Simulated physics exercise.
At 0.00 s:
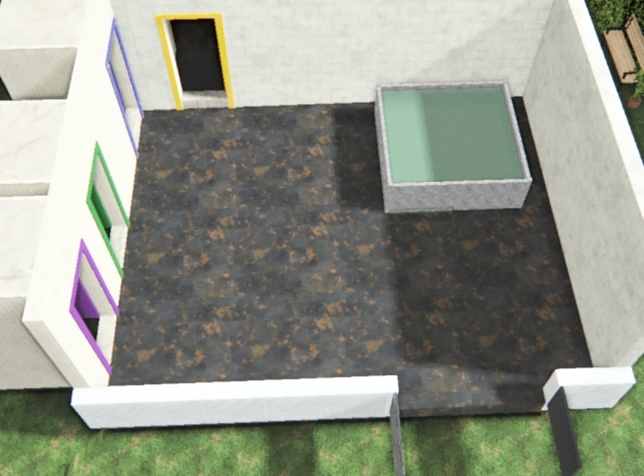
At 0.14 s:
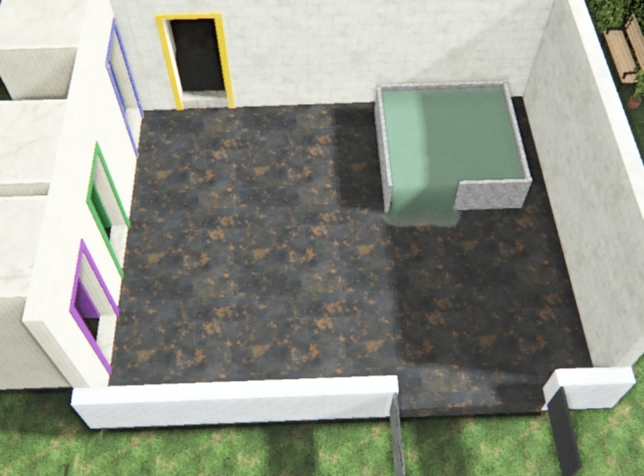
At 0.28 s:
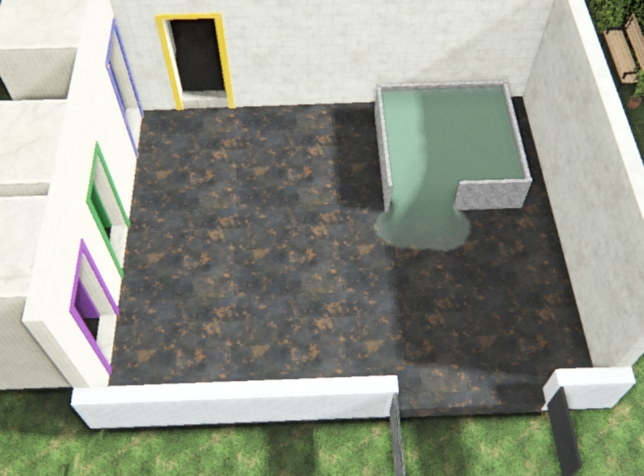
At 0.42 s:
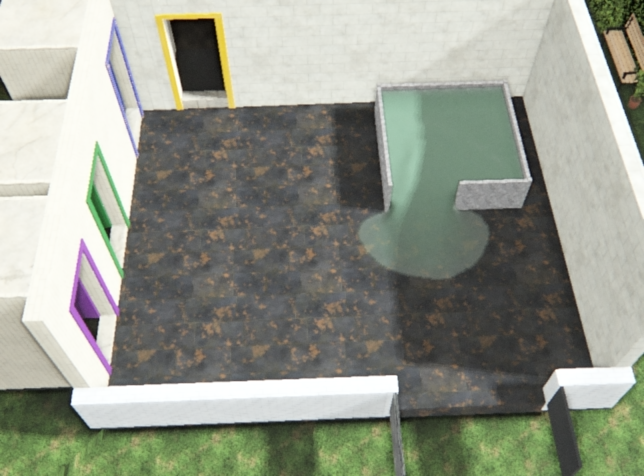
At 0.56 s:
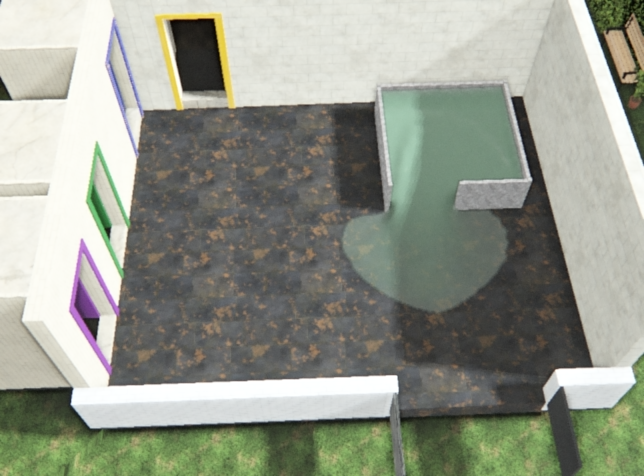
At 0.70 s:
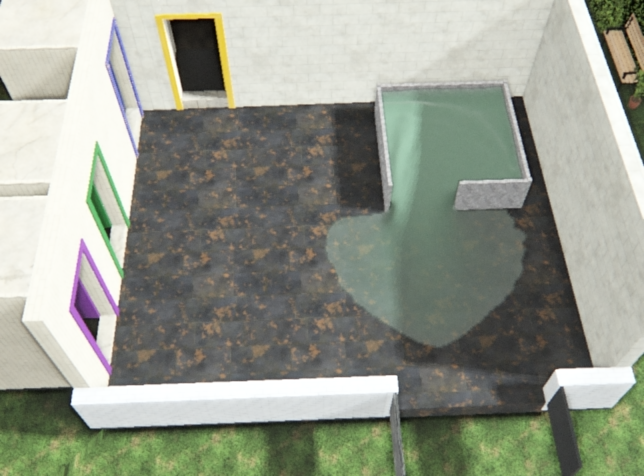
Greenish water poured out through a gap that opened in the front wall of a raised tank in a walled courtyard, then spread forward and sideways across the dark floor in a widening pool.
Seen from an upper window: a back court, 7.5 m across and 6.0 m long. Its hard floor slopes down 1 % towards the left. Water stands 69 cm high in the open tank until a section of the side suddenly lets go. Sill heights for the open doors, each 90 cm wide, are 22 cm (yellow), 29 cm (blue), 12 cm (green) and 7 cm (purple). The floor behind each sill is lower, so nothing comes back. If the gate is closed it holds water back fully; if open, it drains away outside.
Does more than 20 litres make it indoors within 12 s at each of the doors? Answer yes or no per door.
Yellow door, no; blue door, no; green door, no; purple door, yes.
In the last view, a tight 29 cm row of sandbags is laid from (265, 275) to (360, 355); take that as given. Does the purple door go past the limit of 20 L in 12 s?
Then, for the purple door, it's lower.
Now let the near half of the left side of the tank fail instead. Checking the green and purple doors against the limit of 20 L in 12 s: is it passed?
At green the amount is higher than the mark, while at purple it is higher than the mark.
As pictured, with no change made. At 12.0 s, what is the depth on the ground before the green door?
I'd put it at around 5.5 cm deep.
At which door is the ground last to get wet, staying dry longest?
The answer is the yellow door.
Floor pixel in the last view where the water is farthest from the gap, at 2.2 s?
I'd mark it close to (178, 403).
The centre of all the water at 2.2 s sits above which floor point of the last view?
At roughly (429, 208).
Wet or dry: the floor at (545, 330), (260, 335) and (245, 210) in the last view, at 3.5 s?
Submerged, submerged, untouched.
After 1.4 s water covers 30 % of the floor and is deepest (40 cm) near (405, 217); yellow door not reached, blue door not reached, green door not reached, purple door not reached.
After 2.2 s water covers 40 % of the floor and is deepest (33 cm) near (415, 217); yellow door not reached, blue door not reached, green door not reached, purple door not reached.
After 3.5 s water covers 45 % of the floor and is deepest (30 cm) near (118, 406); yellow door not reached, blue door not reached, green door not reached, purple door 18 cm at the sill, 7 L in.
After 7.0 s water covers 75 % of the floor and is deepest (16 cm) near (106, 406); yellow door 7 cm at the sill, 0 L in, blue door 5 cm at the sill, 0 L in, green door 7 cm at the sill, 0 L in, purple door 14 cm at the sill, 147 L in.
After 12.0 s water covers 90 % of the floor and is deepest (10 cm) near (140, 135); yellow door 7 cm at the sill, 0 L in, blue door 9 cm at the sill, 0 L in, green door 6 cm at the sill, 0 L in, purple door 9 cm at the sill, 195 L in.
